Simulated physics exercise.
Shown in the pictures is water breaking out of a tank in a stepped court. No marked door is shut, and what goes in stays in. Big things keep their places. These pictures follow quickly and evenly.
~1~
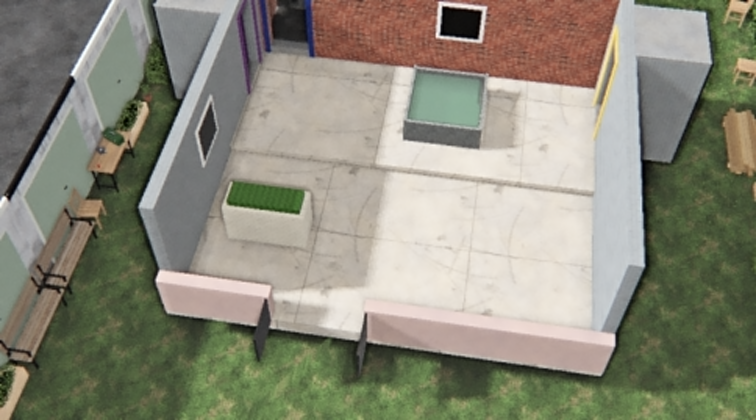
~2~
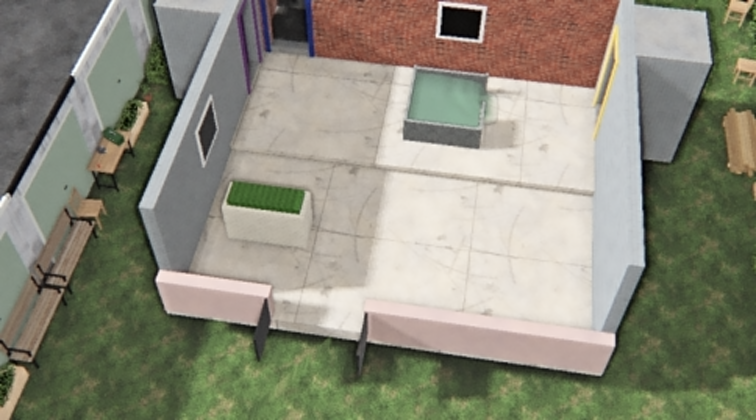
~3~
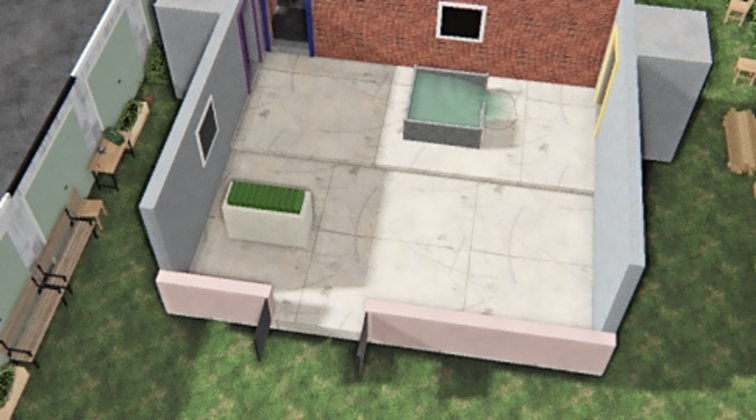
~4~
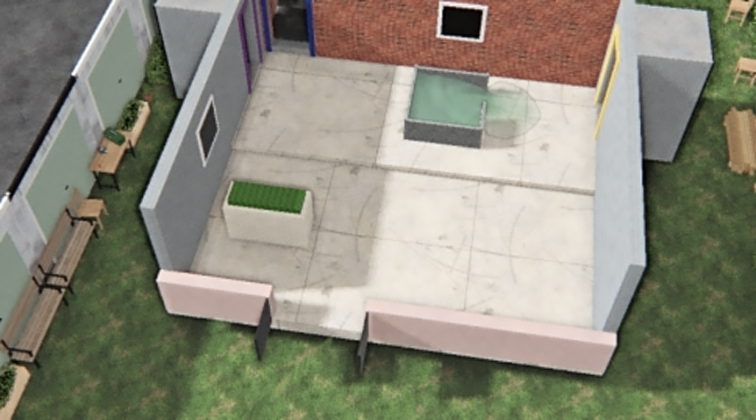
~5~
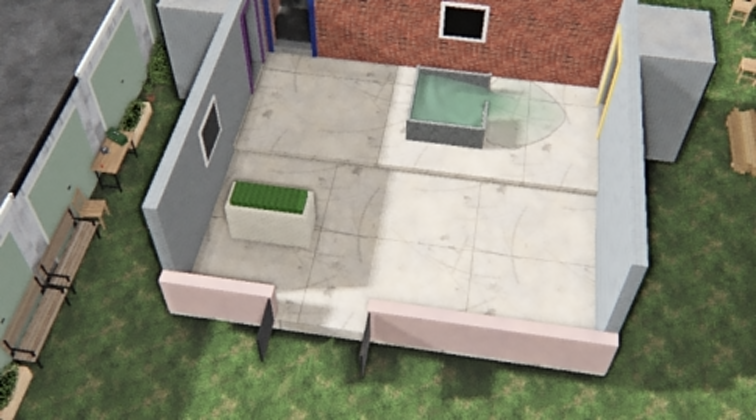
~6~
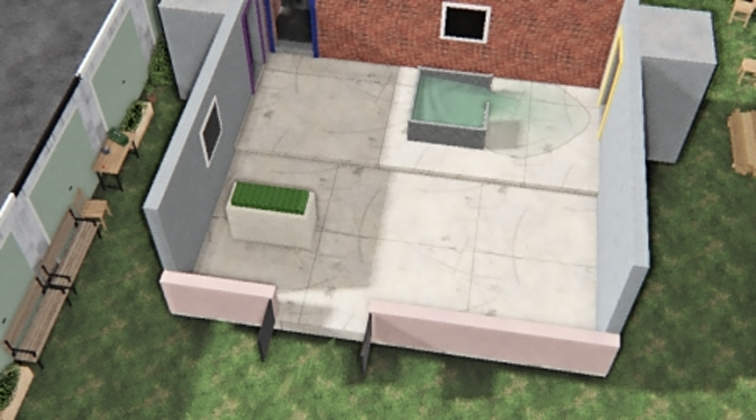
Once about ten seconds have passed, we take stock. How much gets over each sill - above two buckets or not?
At the yellow door, above two buckets. At the blue door, not above two buckets. At the purple door, not above two buckets.
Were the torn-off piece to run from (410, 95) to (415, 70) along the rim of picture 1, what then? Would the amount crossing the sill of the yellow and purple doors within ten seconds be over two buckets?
The yellow one ends up below, and the purple one ends up above.
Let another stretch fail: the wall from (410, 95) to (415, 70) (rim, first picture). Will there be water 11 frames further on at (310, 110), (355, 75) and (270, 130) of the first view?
In turn: Swamped, swamped, swamped.
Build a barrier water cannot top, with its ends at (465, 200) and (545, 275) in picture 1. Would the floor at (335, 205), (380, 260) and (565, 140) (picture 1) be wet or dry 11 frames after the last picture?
Taking them in order, I'd say parched, parched and soaked.
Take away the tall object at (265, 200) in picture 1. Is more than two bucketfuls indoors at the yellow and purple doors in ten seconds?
So yellow gets too much, purple gets less.
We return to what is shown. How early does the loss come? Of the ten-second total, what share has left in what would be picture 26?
That comes to 70 per cent, as I work it out.
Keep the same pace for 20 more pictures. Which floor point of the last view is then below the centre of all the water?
Around (507, 130).
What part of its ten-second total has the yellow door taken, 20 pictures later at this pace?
Estimate: Roughly 80 %.
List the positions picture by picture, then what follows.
In the first frame, the water tank at (447, 100) is whole and still.
In the second frame, the front is at (492, 95), out from the gap at (482, 103).
In the third frame, the front is at (512, 119), out from the gap at (482, 103).
In the fourth frame, water pours out at (483, 103) and has run to (535, 118).
In the fifth frame, the front is at (560, 113), out from the gap at (485, 103).
In the sixth frame, water pours out at (486, 104) and has run to (584, 112).
A moment on, water covers 10 % of the floor; the yellow door under two buckets in, the blue door not reached, the purple door not reached.
Next, water covers 10 % of the floor; the yellow door over two buckets in, the blue door not reached, the purple door not reached.
Then, water covers 20 % of the floor; the yellow door far over two buckets in, the blue door not reached, the purple door not reached.
Later, water covers 35 % of the floor; the yellow door far over two buckets in, the blue door not reached, the purple door not reached.
In the end, water covers 50 % of the floor; the yellow door far over two buckets in, the blue door not reached, the purple door not reached.
